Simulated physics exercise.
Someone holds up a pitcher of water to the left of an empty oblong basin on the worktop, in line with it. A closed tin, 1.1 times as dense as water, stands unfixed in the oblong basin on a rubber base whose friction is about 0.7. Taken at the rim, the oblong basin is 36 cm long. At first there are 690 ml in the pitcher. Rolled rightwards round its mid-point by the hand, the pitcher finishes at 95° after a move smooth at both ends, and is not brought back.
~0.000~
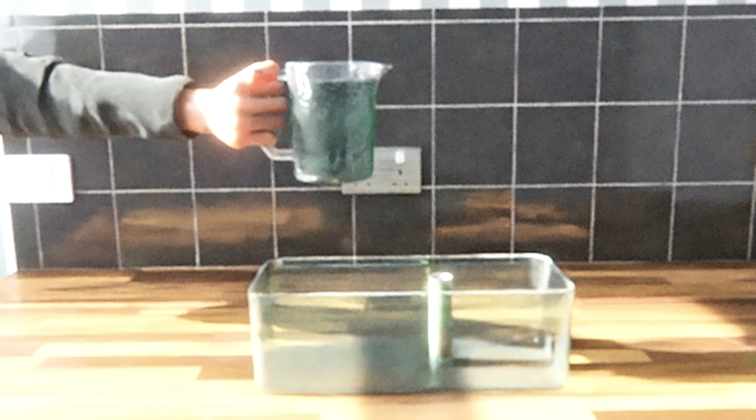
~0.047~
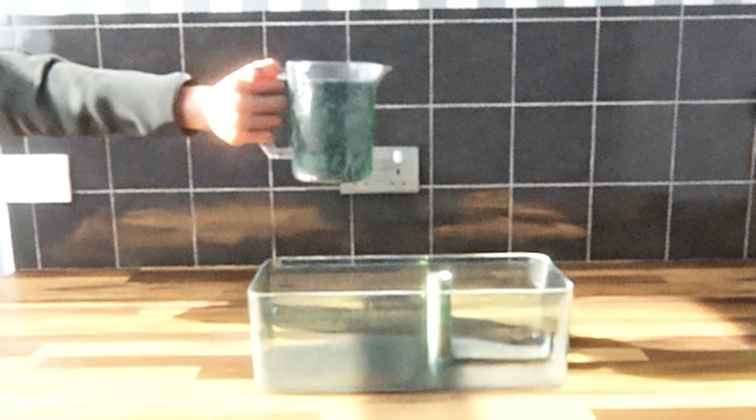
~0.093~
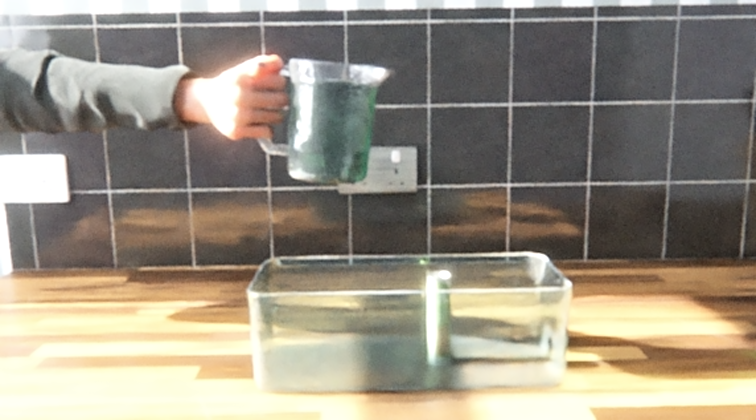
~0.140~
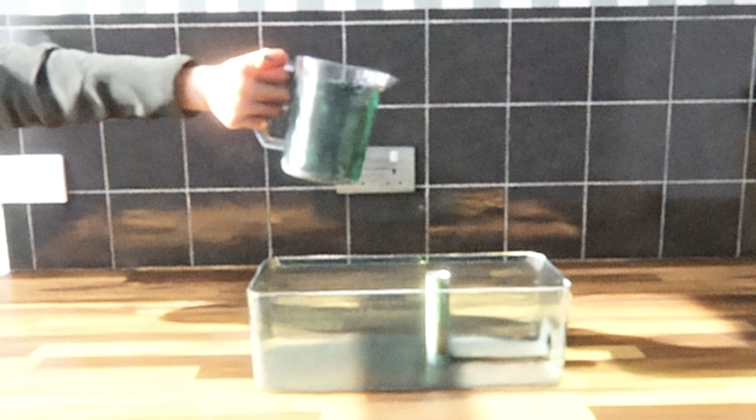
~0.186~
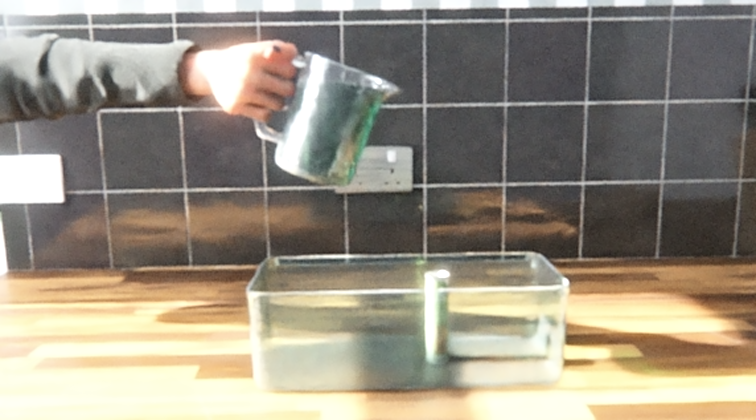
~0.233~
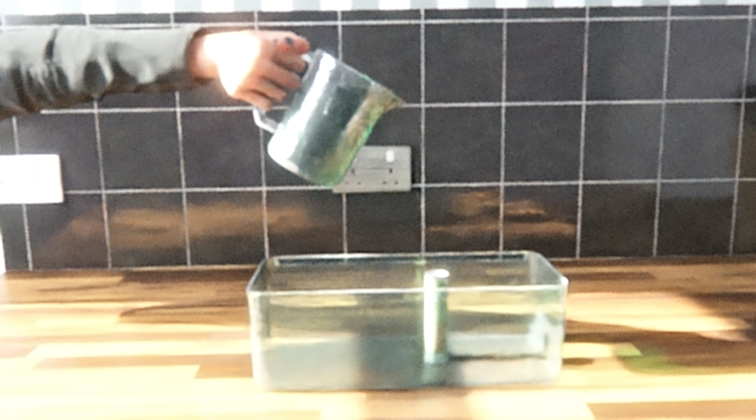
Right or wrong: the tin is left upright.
Right.
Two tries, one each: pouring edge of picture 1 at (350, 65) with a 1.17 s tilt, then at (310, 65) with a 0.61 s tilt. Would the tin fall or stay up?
First it tips over; then it stays on its base.
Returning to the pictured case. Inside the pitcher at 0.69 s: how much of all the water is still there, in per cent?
I'd estimate some 30 per cent.
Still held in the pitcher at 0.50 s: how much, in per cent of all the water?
Remaining: Near 68 % of the total.
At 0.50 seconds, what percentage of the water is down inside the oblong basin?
Some 7 per cent.
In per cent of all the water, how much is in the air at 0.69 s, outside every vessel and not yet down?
Roughly 26 per cent.
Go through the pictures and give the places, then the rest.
It leans 0°; its right rim is at (393, 65); the water meets the walls at (291, 82) and (375, 82); the oblong basin's rim runs from (259, 277) to (560, 273); the tin's top is at (441, 281), in the first frame.
It leans 1°; its right rim is at (393, 66); the water meets the walls at (292, 82) and (374, 82), in the second frame.
It leans 5°; its right rim is at (396, 71); the water meets the walls at (294, 81) and (376, 84), in the third frame.
It leans 12°; its right rim is at (400, 79); the water meets the walls at (297, 81) and (381, 86), in the fourth frame.
It leans 20°; its right rim is at (404, 90); the water meets the walls at (297, 96) and (387, 89), in the fifth frame.
It leans 30°; its right rim is at (408, 103); the water meets the walls at (292, 105) and (398, 95), in the sixth frame.
Then, 0.50 s in, the tilt is 87° and 67 per cent is still to pour; the tin stands where it began.
Then, 0.69 s in, the tilt is 95° and 29 per cent is still to pour; the tin stands where it began.
Then, 0.89 s in, the tilt is 95° and 10 per cent is still to pour; the tin stands where it began.
Then, 1.11 s in, the tilt is 95° and 3 per cent is still to pour; the tin stands where it began.
Finally, the tin stands where it began.
